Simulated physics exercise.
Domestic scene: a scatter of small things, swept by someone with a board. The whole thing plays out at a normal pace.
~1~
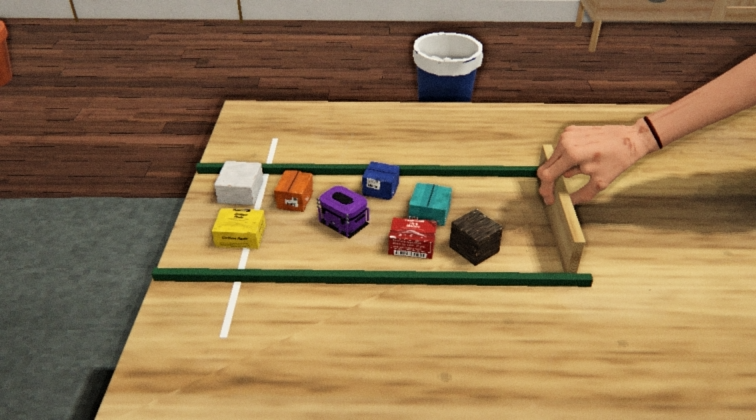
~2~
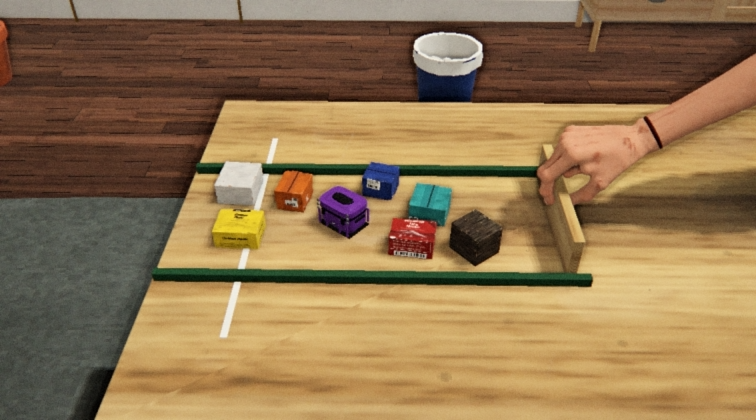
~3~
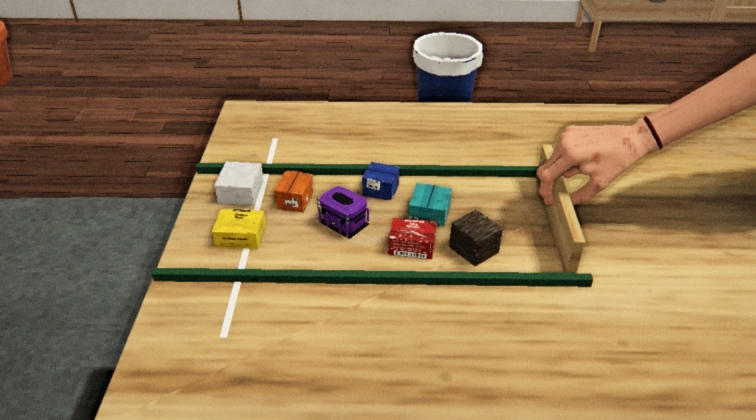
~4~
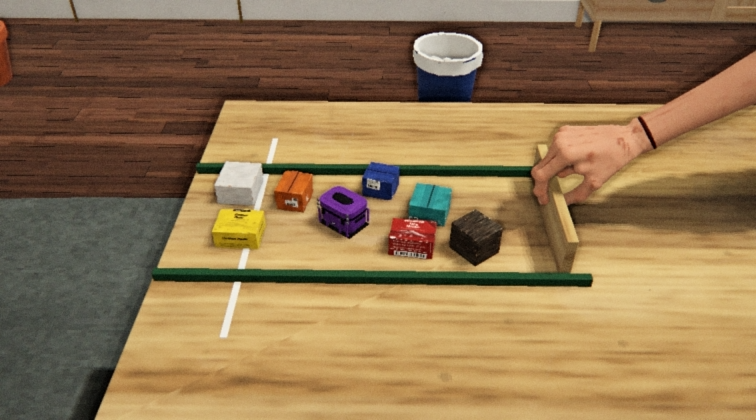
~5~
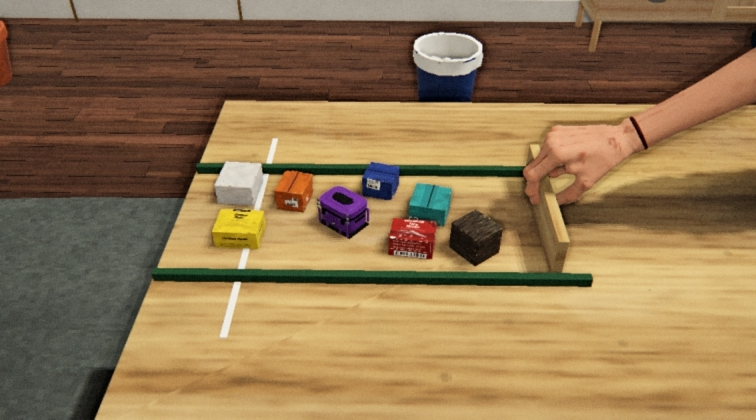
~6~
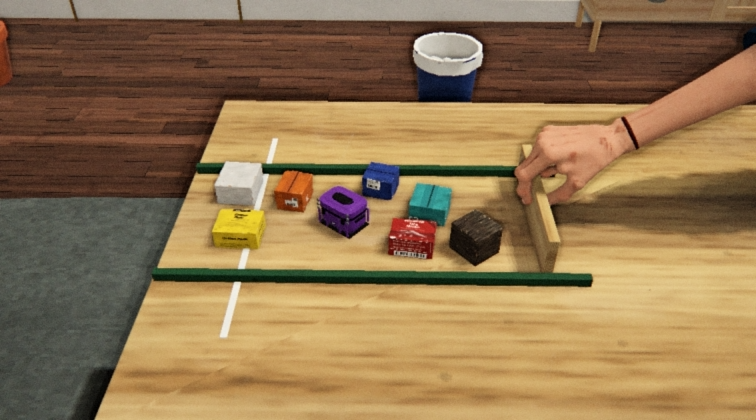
A hand slides a wooden board slightly left toward small colourful boxes on a table.
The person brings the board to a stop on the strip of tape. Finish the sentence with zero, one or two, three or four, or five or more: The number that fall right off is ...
The number that fall right off is one or two.
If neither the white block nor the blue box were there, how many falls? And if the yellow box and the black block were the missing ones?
The counts: 1 and 1.
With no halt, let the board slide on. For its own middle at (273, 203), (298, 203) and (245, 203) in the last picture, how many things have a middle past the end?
Taking the places in turn, the counts are 0, 0 and 2.
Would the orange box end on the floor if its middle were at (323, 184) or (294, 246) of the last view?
In turn it survives; tumbles off.
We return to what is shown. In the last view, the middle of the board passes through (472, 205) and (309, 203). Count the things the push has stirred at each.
At the first spot the count is 2, and at the second it is 8.
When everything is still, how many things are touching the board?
3 are in contact with it.
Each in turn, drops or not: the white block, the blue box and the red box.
White block: Falls off; blue box: Stays; red box: Stays.
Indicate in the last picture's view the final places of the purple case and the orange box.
The purple case stops around (200, 207); the orange box around (212, 185).
A little later, none off yet; white block at rest near (240, 183); yellow box at rest near (239, 229); orange box at rest near (294, 191).
When it is over, the number that fall off is one or two; down, yellow box and white block.
